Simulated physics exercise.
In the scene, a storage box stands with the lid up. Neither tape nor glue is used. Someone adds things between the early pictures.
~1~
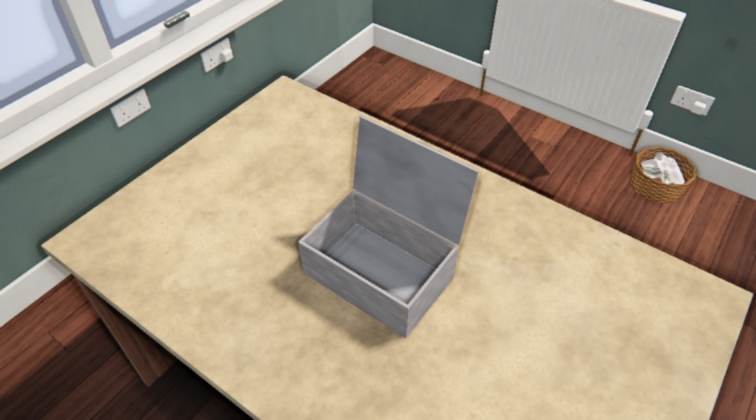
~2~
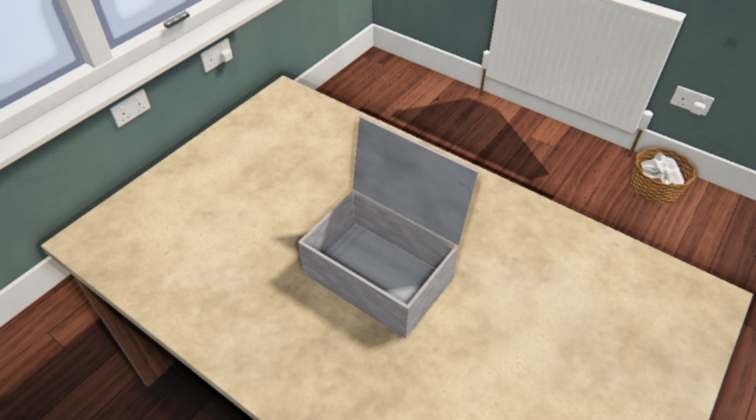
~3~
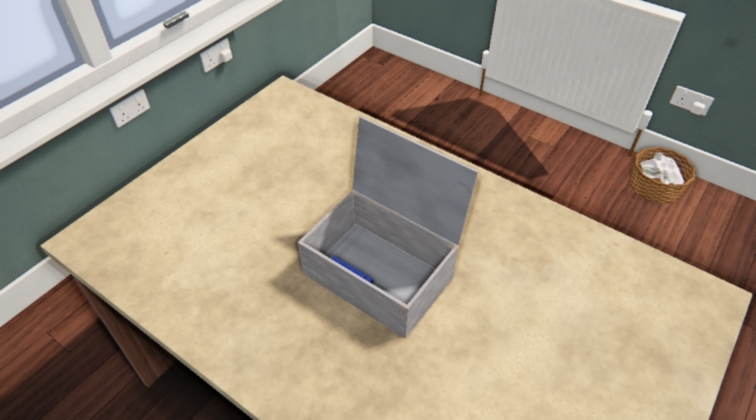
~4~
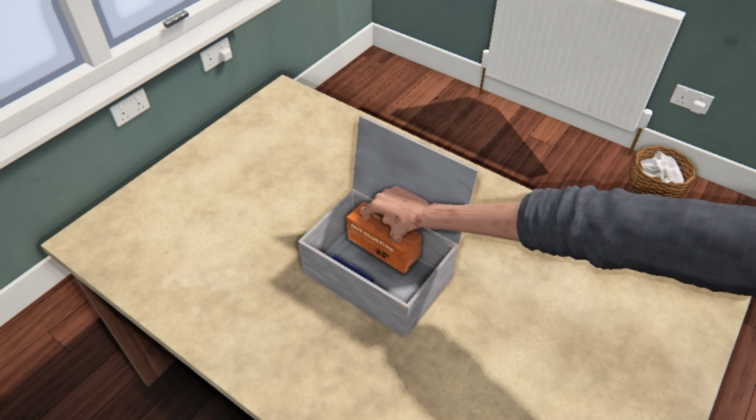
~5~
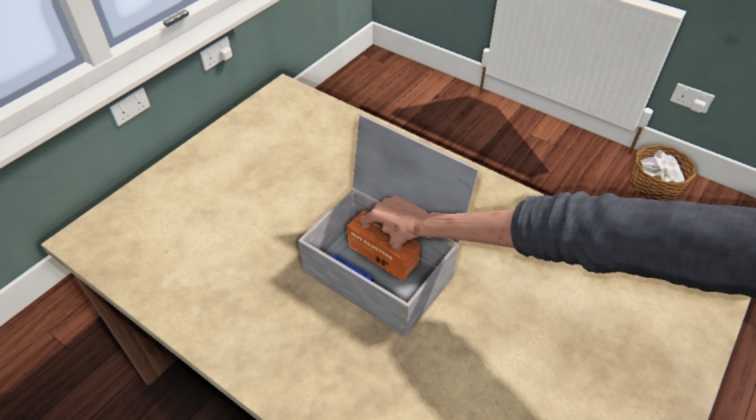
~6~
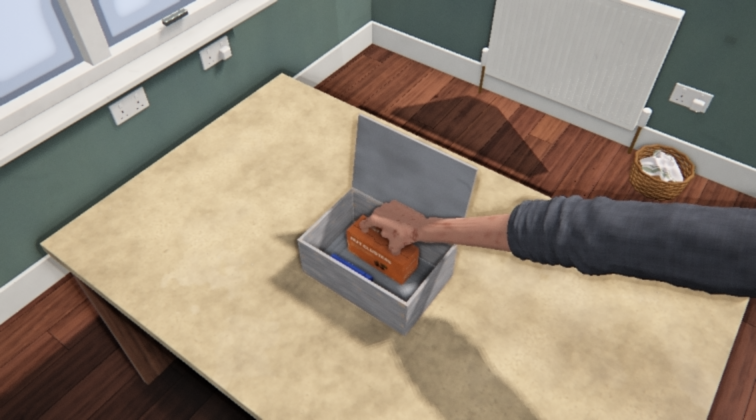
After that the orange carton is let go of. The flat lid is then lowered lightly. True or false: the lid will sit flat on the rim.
True.
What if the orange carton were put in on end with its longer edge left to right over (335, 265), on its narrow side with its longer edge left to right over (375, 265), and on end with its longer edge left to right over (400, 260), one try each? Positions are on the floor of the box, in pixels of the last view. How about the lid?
On the first attempt the lid remains open a bit, on the second it settles shut, and on the third it remains open a bit.
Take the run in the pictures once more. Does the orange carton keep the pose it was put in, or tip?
Well, the orange carton stays just as set.
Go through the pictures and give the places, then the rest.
In the first frame, the last thing is not in view yet.
In the second frame, the last thing is not in view yet.
In the third frame, the last thing is not in view yet.
In the fourth frame, coming down; orange carton (384, 237).
In the fifth frame, coming down; orange carton (383, 245).
In the sixth frame, in place under the hand; orange carton (382, 249).
Then, 1.20 s past the last view, lid starting down.
Then, 1.60 s past the last view, lid 58° above the rim.
Then, 1.80 s past the last view, lid 31° above the rim.
Then, 2.00 s past the last view, lid shut.
Finally, lid shut; both still in place. Final places as the last picture's camera would see them, orange carton near (382, 250).
